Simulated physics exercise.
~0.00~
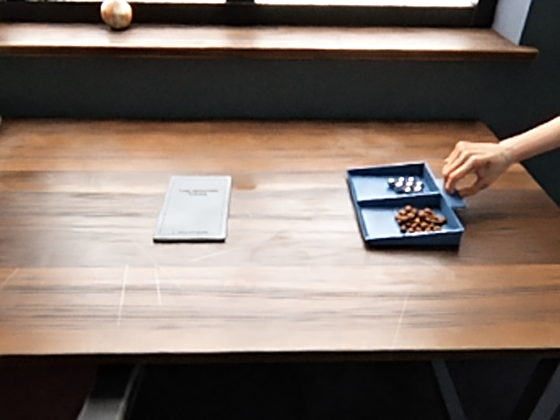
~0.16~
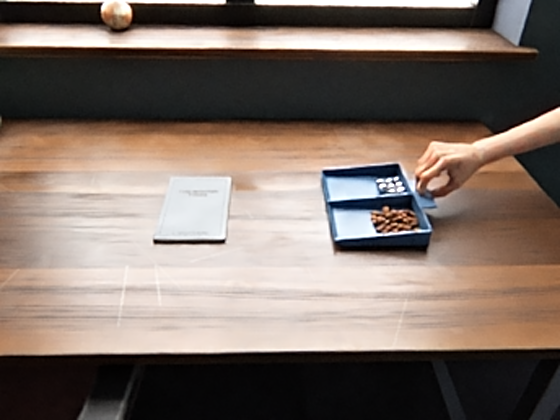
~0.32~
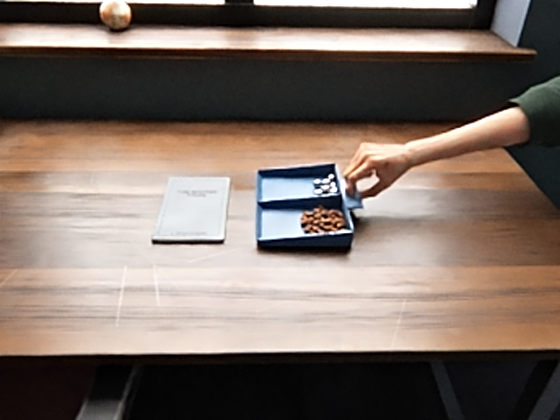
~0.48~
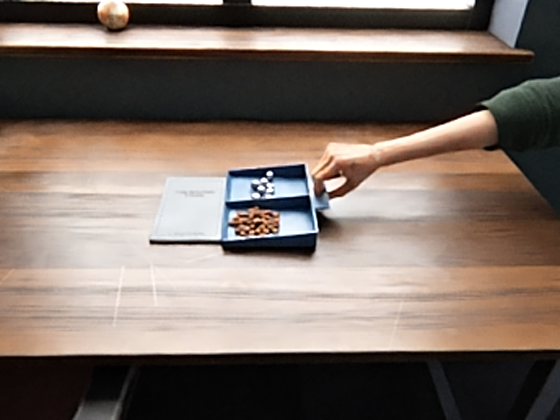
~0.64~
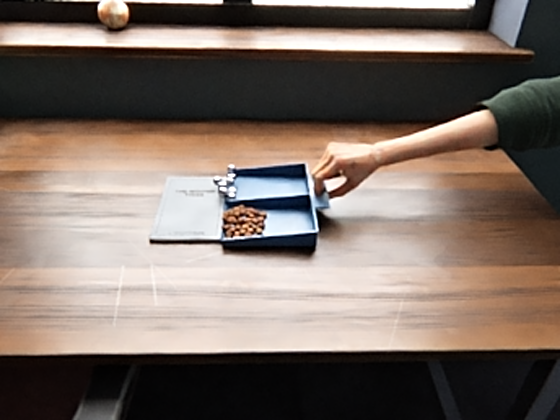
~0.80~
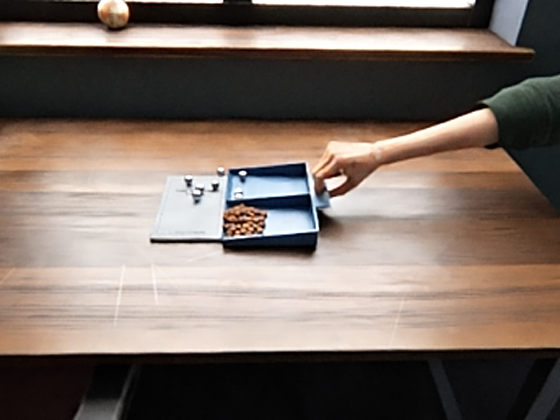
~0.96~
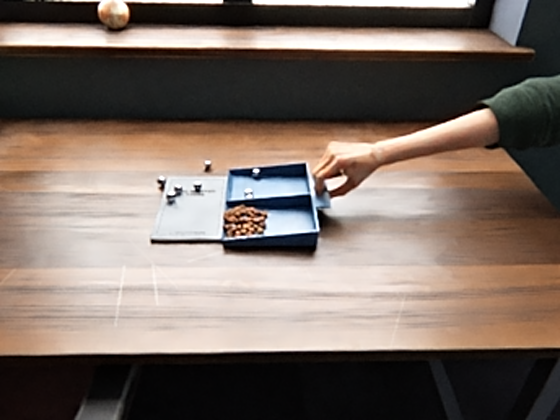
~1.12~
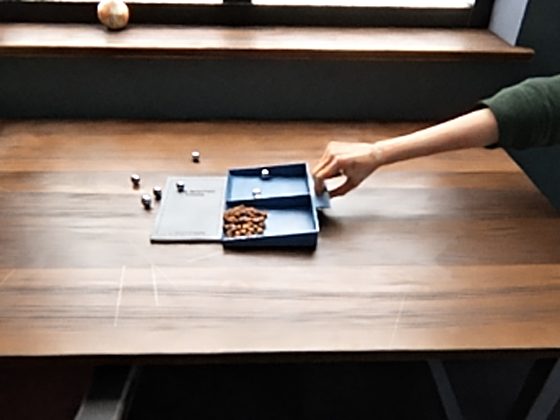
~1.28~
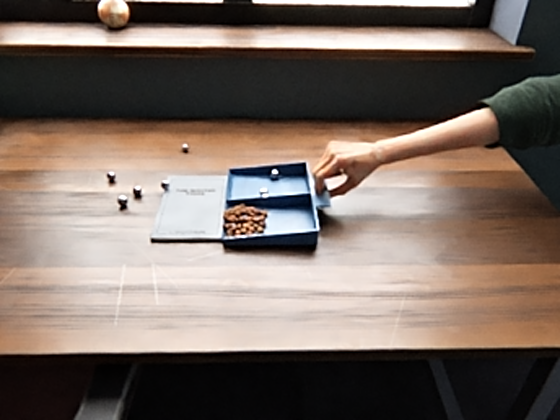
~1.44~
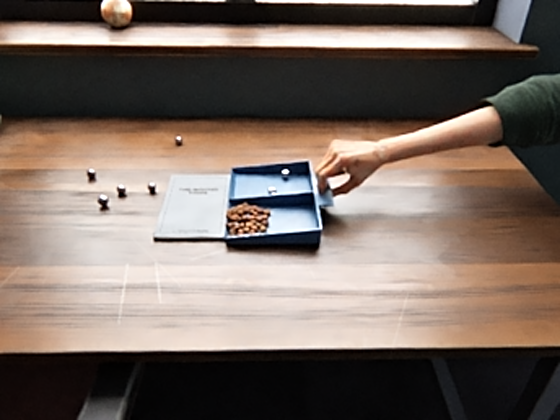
In this clip, a hand slides a divided blue tray left across a wooden table until it stops against a thin grey book; the brown pieces shift but stay inside, while most of the shiny balls roll out over the book onto the table.
